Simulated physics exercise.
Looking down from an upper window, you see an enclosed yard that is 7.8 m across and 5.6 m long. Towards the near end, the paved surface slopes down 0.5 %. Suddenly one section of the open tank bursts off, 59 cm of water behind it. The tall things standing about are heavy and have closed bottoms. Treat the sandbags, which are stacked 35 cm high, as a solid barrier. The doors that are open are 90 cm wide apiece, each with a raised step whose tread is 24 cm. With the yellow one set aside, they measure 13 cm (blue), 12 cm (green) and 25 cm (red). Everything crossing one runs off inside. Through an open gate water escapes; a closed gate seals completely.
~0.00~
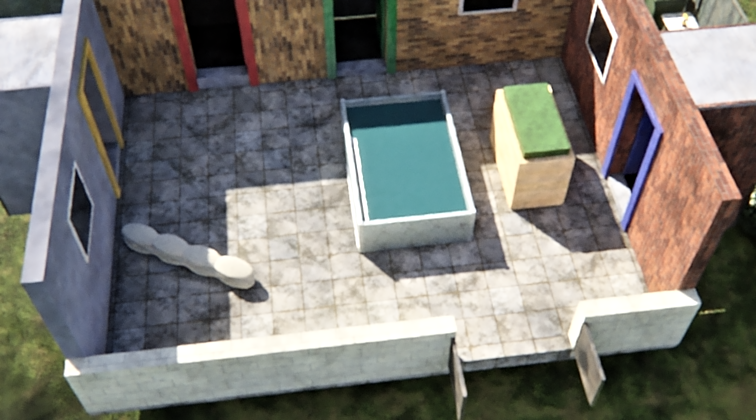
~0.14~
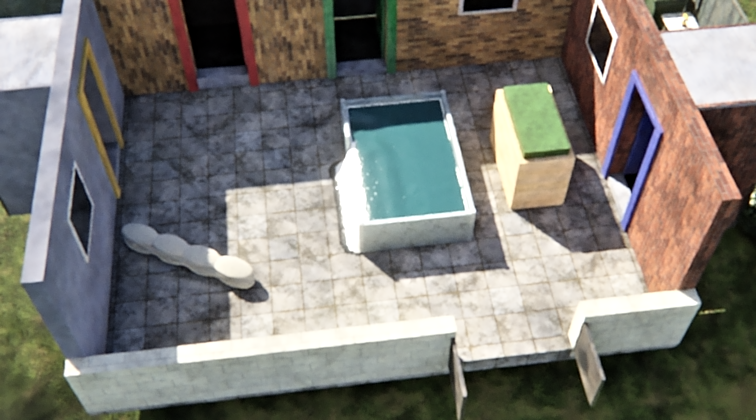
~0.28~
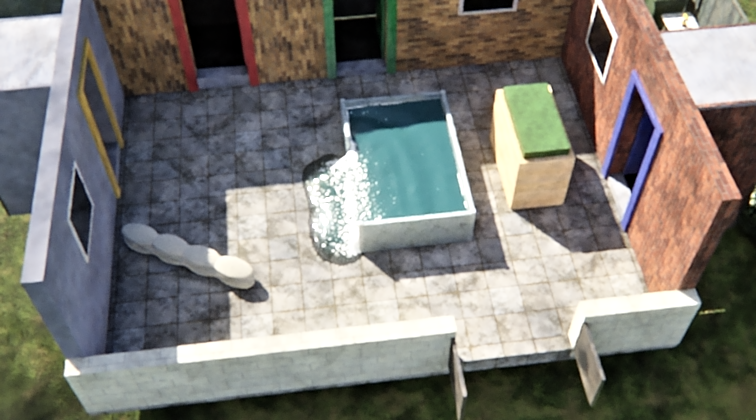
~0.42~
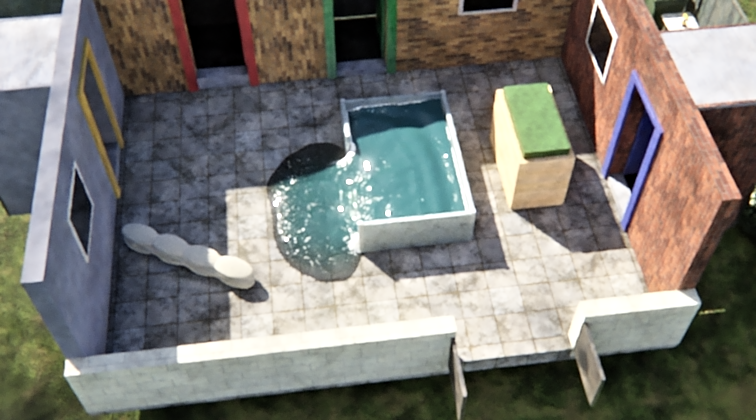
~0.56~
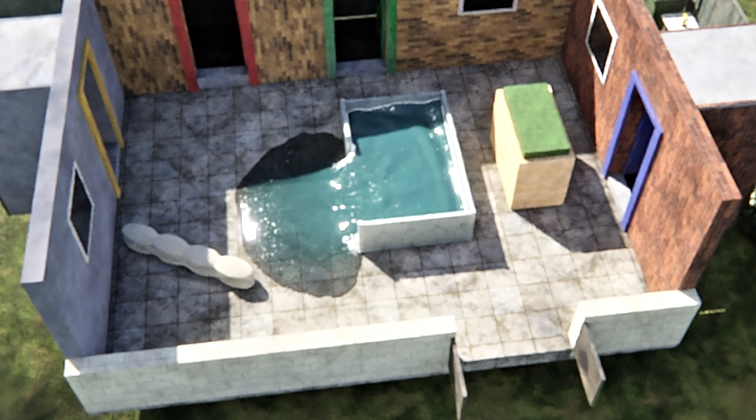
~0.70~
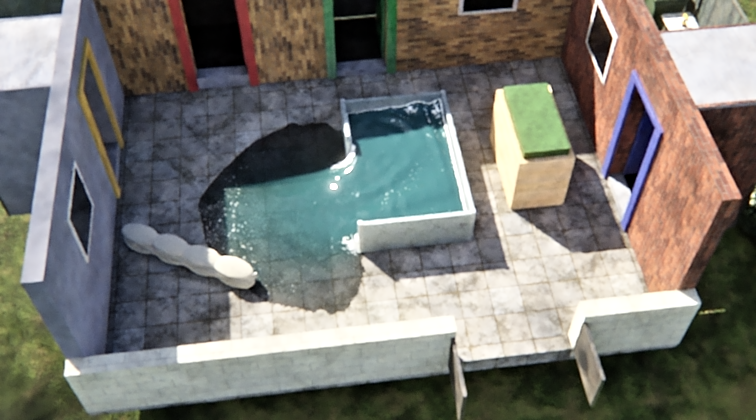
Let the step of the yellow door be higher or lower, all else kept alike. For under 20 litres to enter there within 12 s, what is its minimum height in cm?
Its minimum height would be about 19 cm.
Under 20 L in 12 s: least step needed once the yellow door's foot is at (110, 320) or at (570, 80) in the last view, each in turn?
You'd want about 9.0 cm there first, then about 8.5 cm.
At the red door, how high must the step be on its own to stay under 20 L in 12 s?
At the red door you'd want roughly 8.0 cm.
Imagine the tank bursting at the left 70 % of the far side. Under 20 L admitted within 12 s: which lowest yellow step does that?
Then something near 7.0 cm.
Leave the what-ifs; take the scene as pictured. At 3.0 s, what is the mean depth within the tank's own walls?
It averages roughly 18 centimetres.
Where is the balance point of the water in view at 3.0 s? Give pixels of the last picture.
The water is centred around (260, 205) in the last picture's pixels.
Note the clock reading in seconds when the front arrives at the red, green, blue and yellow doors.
Arrival: Red 2.4 s, green 4.0 s, blue 8.0 s, yellow 1.4 s.
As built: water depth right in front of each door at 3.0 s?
Depths in cm: Red 5, green 0, blue 0, yellow 23.
After 1.4 s water covers 25 % of the floor, deepest (34 cm) near (222, 264); it has not reached the yellow door.
After 3.0 s water covers 40 % of the floor, deepest (38 cm) near (125, 103); 23 cm at the yellow door, 19 litres in over its 18 cm step.
After 12.0 s water covers 95 % of the floor, deepest (11 cm) near (608, 328); 4 cm at the yellow door, 28 litres in over its 18 cm step.
At the yellow door as built, the water arrived by 1.5 s and peaked near 25 cm at 2.4 s.
With a step of 17 cm, 35 litres would have come in within the 12 s; with 23 cm, 7 litres. So under 20 litres takes about 19 cm.
